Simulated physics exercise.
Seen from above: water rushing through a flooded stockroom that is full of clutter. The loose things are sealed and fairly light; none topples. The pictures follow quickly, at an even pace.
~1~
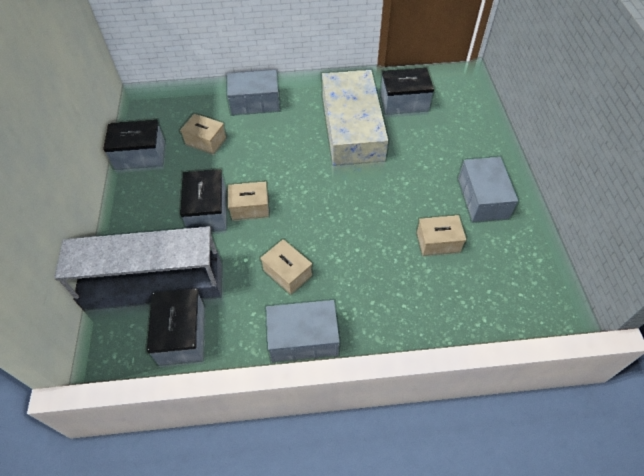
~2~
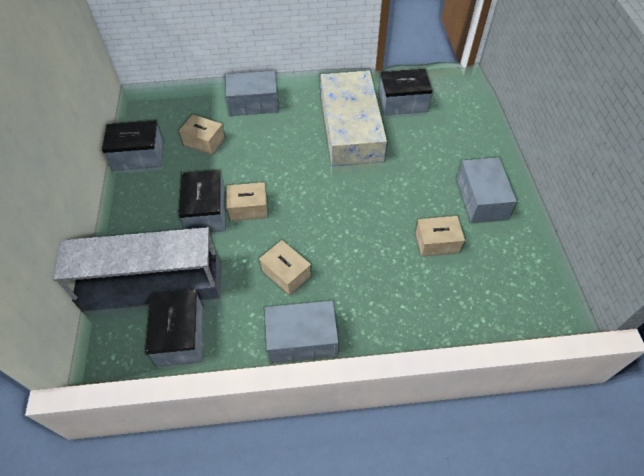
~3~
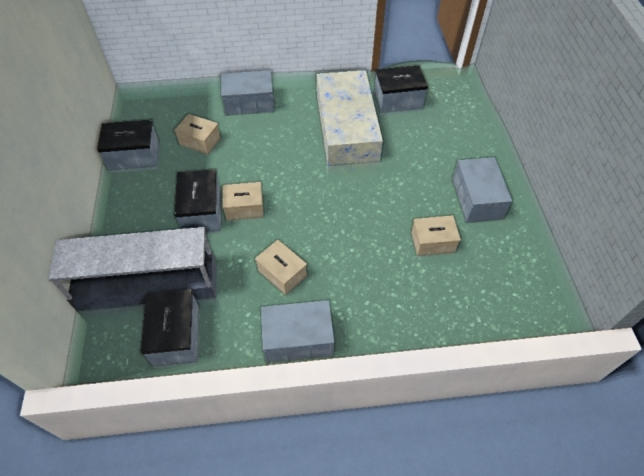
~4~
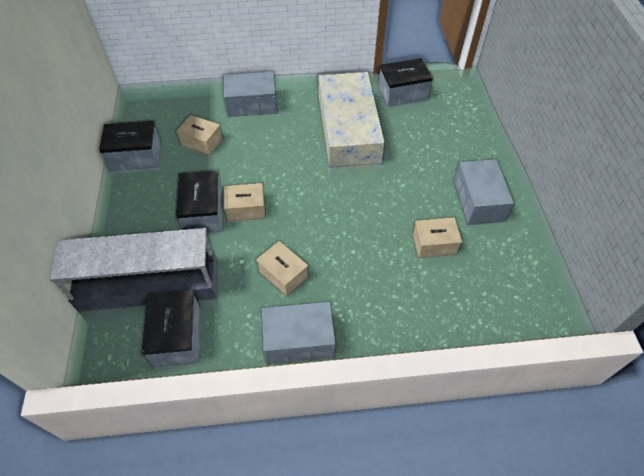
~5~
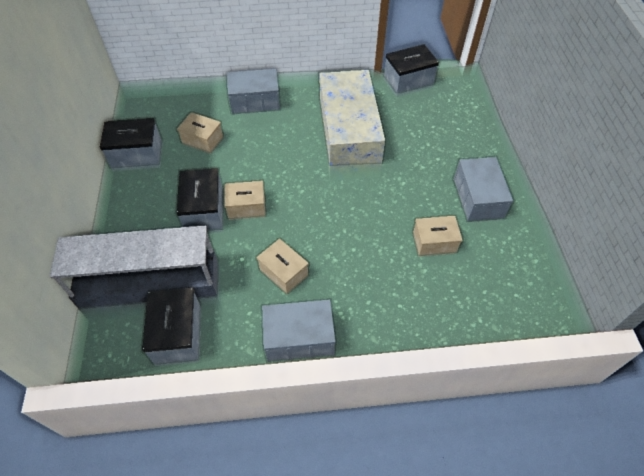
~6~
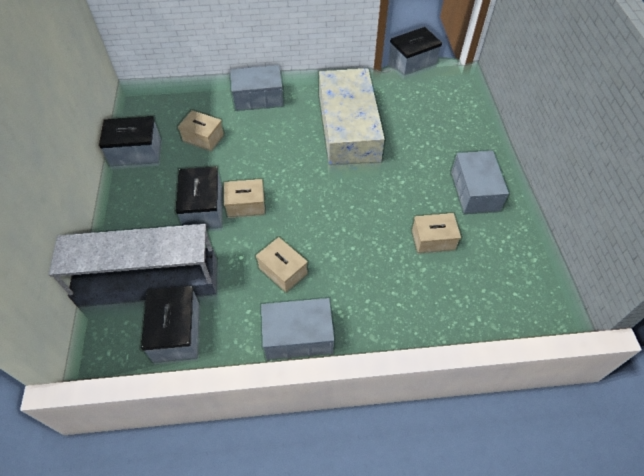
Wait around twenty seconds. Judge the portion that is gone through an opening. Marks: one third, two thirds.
Share: One to two thirds.
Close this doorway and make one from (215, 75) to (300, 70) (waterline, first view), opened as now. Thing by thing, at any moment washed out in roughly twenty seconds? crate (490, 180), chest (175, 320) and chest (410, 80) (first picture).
One after the other: Stays, inside, stays.
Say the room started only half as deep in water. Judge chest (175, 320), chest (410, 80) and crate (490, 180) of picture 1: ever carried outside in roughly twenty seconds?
In that order: No, out, washed out.
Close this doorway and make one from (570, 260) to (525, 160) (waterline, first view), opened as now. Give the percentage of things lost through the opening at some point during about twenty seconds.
Roughly 50 per cent.
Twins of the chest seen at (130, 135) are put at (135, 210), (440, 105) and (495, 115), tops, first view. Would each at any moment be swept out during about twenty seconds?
As listed: Kept in, yes, yes.
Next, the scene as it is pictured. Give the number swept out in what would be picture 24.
I count 4.
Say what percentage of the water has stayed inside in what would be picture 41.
I make it 50 per cent.
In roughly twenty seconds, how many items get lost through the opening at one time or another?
I count 5.
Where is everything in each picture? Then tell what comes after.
In the first frame, a chest at (408, 80), afloat; a crate at (490, 180) floats; 0 of 11 have shifted.
In the second frame, a chest at (406, 81), afloat; a crate at (489, 180) floats; 0 of 11 have shifted.
In the third frame, a chest at (402, 78) floats, close to its start; a crate at (484, 180) floats; 1 of 11 have shifted.
In the fourth frame, a chest at (406, 71), afloat, close to its start; a crate at (486, 182), afloat; 1 of 11 have shifted.
In the fifth frame, a chest at (412, 58), afloat, a stride from its start; a crate at (486, 180), afloat; 1 of 11 have shifted.
In the sixth frame, a chest at (416, 41), afloat, a stride from its start; a crate at (482, 173), afloat, close to its start; 3 of 11 have shifted.
A moment on, 1 of 11 are out; 10 afloat.
Next, 4 of 11 are out; 7 afloat.
Later, 4 of 11 are out; 7 afloat.
In the end, 5 of 11 are out; 6 afloat.
